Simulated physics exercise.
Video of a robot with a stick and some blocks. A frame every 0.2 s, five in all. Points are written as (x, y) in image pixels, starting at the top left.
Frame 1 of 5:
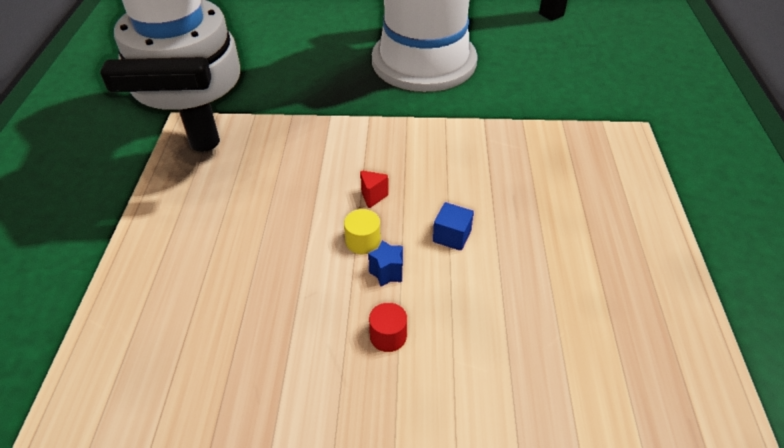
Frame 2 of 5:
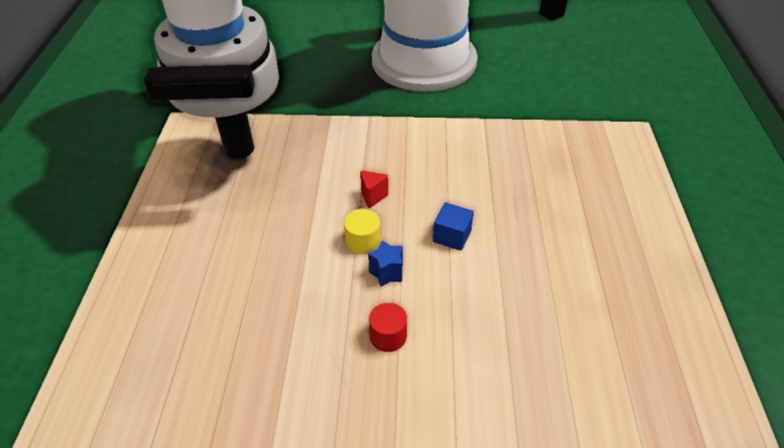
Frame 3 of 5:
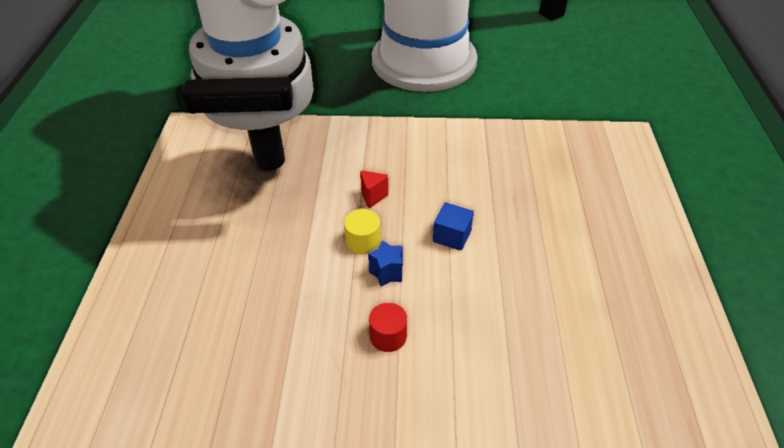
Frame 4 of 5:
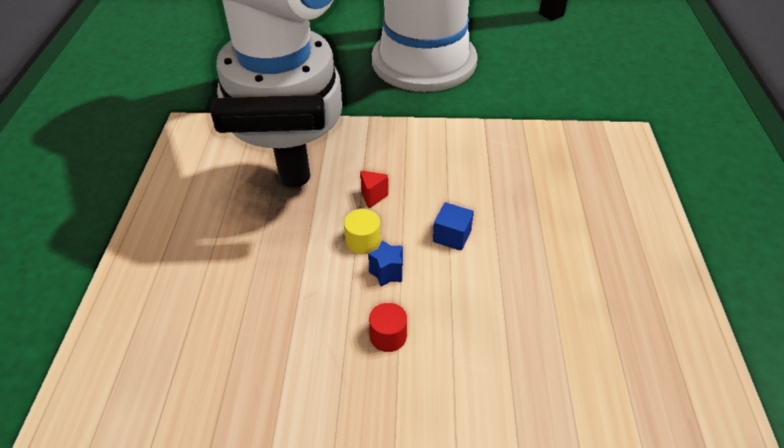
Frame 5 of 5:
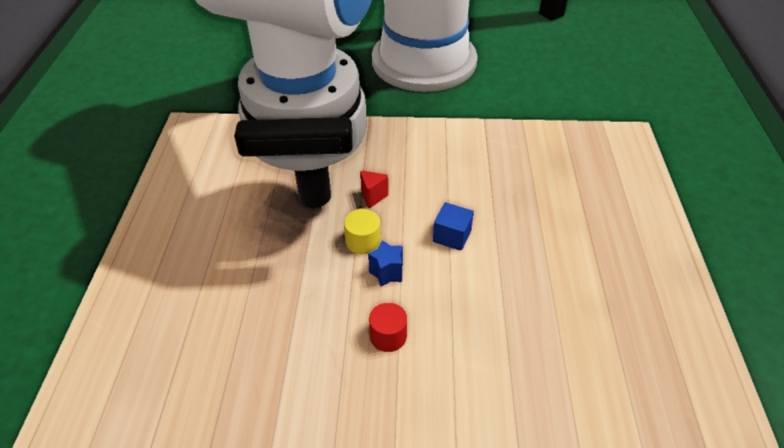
On a wooden board, a robot's black stick moves right and nearer past still blocks.
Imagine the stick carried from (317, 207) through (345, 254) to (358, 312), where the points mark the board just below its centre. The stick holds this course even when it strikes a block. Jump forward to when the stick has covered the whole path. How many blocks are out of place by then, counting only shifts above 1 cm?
Blocks displaced: 1.
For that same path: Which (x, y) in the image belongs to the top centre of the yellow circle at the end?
Answer: (383, 233).
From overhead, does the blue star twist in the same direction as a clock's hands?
I'd say yes.
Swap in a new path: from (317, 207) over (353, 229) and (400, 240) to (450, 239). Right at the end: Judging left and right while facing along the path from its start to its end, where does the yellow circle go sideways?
It moves off to the right.
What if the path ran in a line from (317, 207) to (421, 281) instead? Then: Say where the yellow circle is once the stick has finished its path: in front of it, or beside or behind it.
Answer: Still ahead.
What follows on the original path. One third of the way, stick (335, 228); yellow circle (368, 225).
Two thirds of the way, stick (354, 262); yellow circle (383, 233); blue star (393, 256), turned 35° clockwise.
At the end, stick (357, 302); yellow circle (383, 233); blue star (393, 256), turned 35° clockwise; red circle unmoved.
